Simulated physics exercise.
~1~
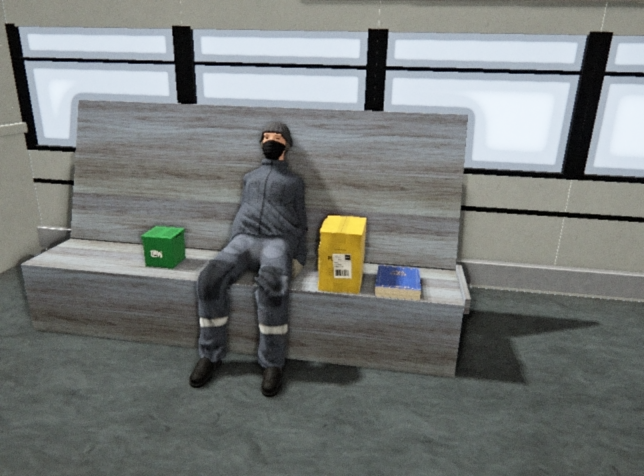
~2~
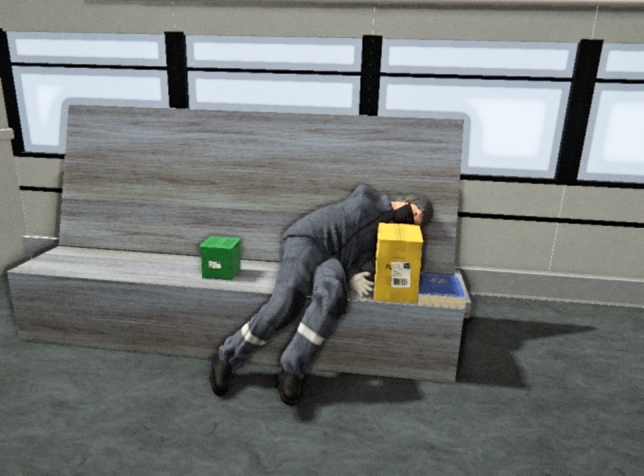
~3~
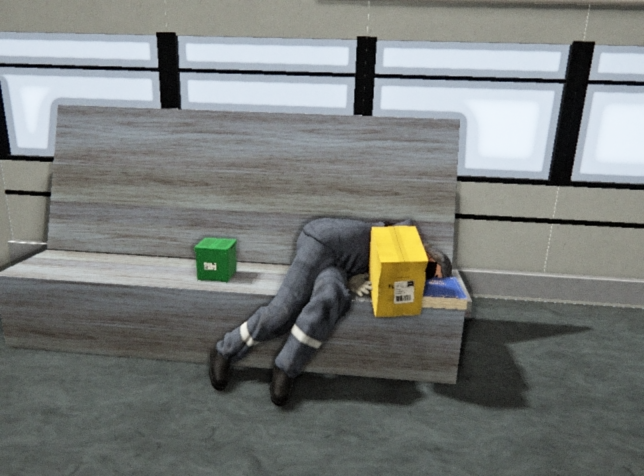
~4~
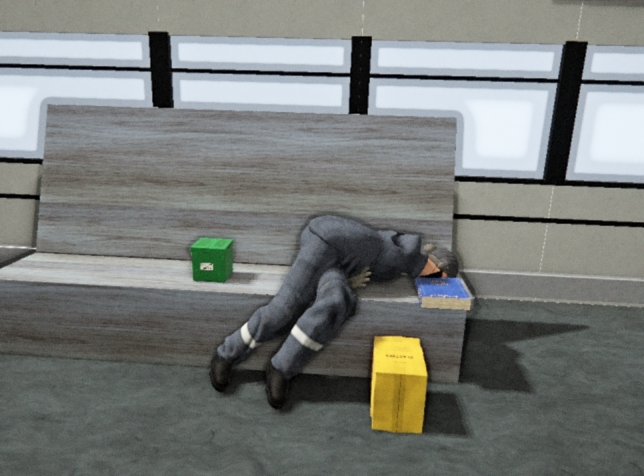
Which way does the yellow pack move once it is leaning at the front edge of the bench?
It moves down, dropping off the front of the bench to the floor.
